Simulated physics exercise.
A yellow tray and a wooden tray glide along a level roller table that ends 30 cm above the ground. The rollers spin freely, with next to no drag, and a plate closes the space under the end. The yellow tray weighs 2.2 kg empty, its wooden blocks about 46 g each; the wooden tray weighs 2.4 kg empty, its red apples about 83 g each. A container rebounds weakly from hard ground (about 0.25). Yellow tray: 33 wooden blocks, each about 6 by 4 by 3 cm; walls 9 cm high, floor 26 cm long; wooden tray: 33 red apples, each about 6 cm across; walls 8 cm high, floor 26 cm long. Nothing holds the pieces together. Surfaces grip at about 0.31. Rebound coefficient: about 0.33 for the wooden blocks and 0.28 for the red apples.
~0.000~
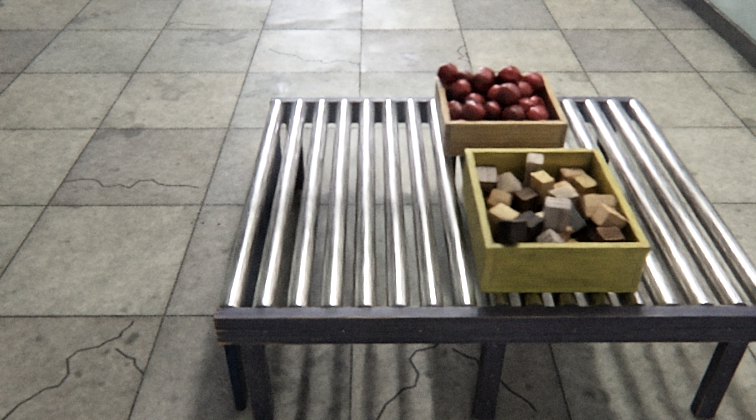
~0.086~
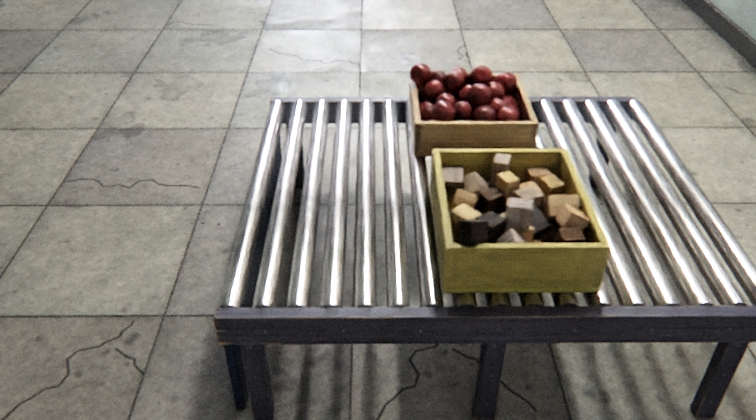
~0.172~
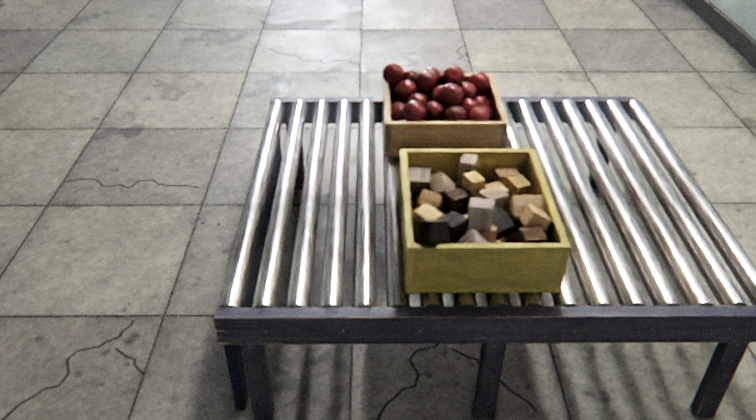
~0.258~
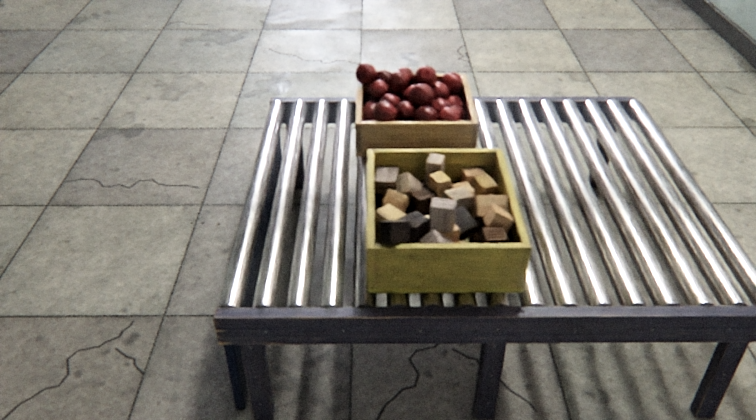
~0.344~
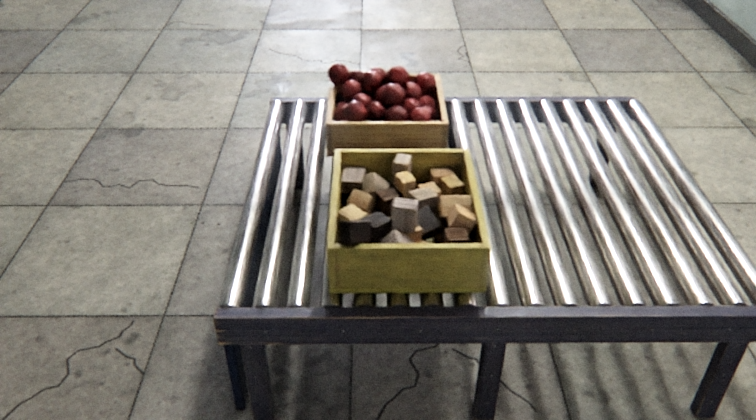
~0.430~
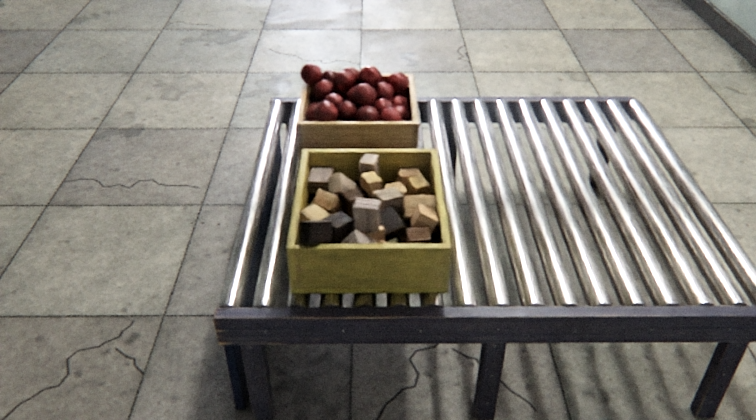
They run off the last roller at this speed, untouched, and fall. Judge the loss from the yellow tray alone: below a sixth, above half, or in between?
It sheds fewer than one in six of them.
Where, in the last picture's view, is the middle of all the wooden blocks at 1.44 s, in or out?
At about (130, 332).
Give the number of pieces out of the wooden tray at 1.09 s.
Out by then, roughly: Wooden tray 10.
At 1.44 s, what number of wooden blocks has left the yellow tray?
Roughly 2 of them.
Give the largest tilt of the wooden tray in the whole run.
Roughly 45°.
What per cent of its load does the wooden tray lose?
About: Wooden tray 40 per cent.
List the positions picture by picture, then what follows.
In the first picture (places track the rim corner closest to us here), yellow tray (494, 245); wooden tray (451, 122); 43 cm to the end; all still inside.
Yellow tray (454, 246); wooden tray (421, 122); 36 cm to the end, in the second picture.
Yellow tray (414, 246); wooden tray (391, 122); 29 cm to the end, in the third picture.
Yellow tray (375, 246); wooden tray (361, 122); 22 cm to the end, in the fourth picture.
Yellow tray (335, 246); wooden tray (331, 122); 15 cm to the end, in the fifth picture.
Yellow tray (295, 246); wooden tray (301, 123); 8 cm to the end; all still inside, in the sixth picture.
After 0.53 s, the leading end passes the last roller.
After 0.89 s, the yellow tray leans 8° with 0 of 33 out and the wooden tray leans 17° with 0 of 33 out.
After 1.09 s, the yellow tray leans 44° with 1 of 33 out and the wooden tray leans 41° with 10 of 33 out.
After 1.44 s, the yellow tray is level with 2 of 33 out and the wooden tray is level with 14 of 33 out.
When it is over (at 1.61 s), the yellow tray is level with 2 of 33 out and the wooden tray is level with 14 of 33 out. Asked share, 2 of 33, 6 per cent.
